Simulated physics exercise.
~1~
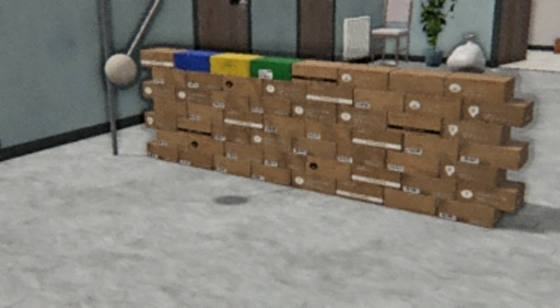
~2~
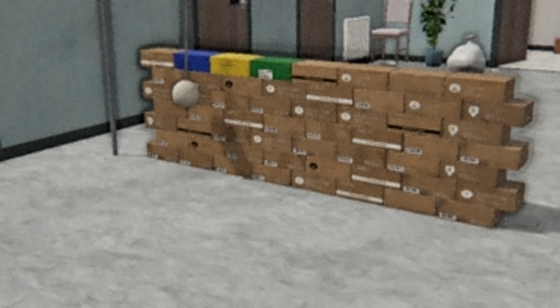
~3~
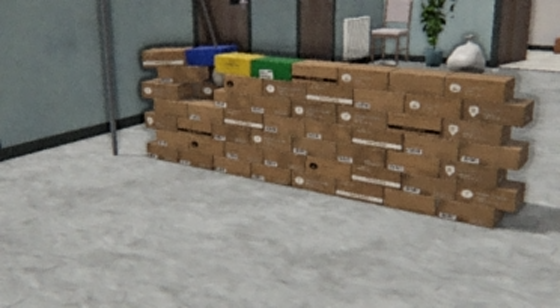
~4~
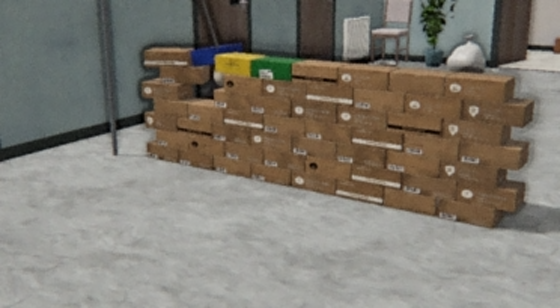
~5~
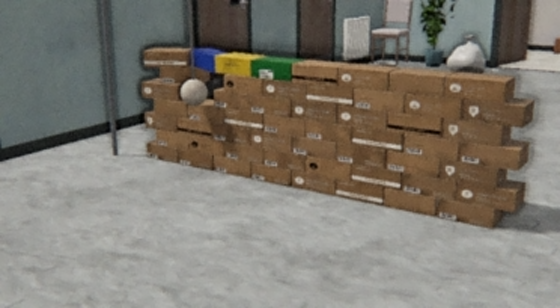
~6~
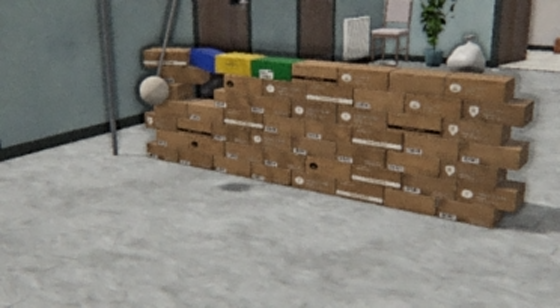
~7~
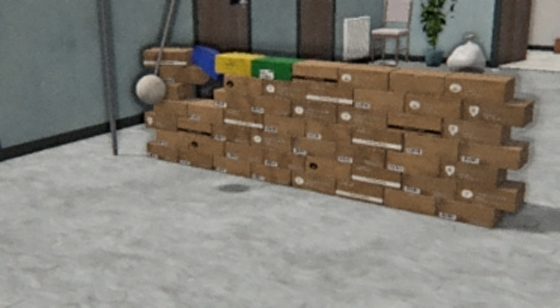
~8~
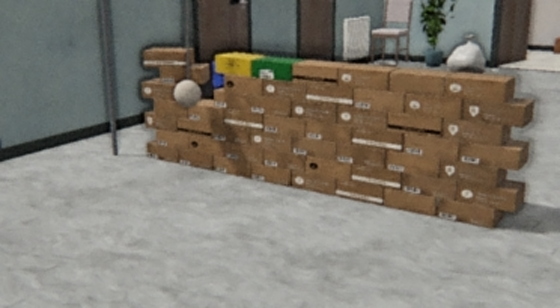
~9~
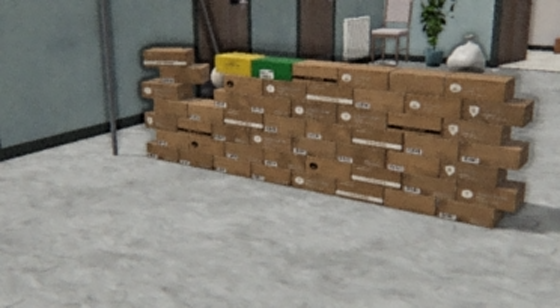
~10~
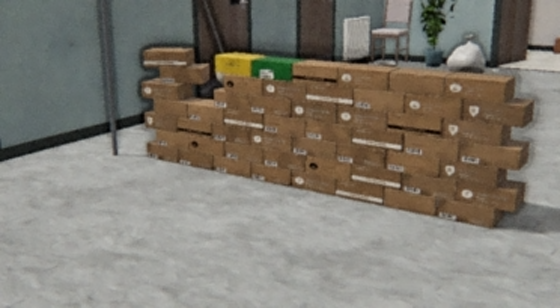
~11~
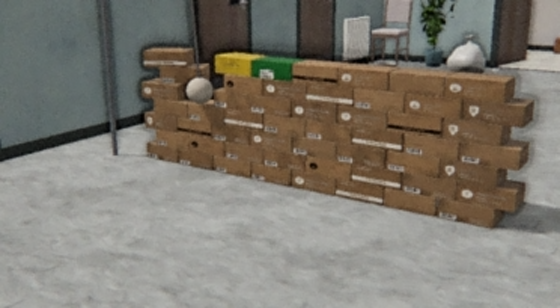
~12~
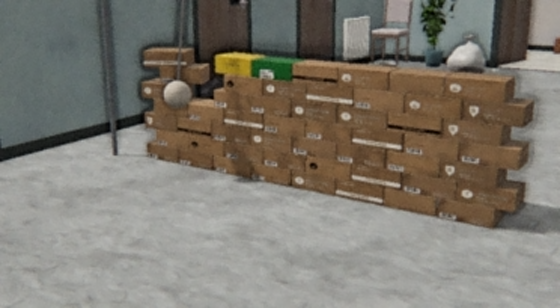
A hanging ball swings into a box wall, knocking out the blue box, and keeps swinging.
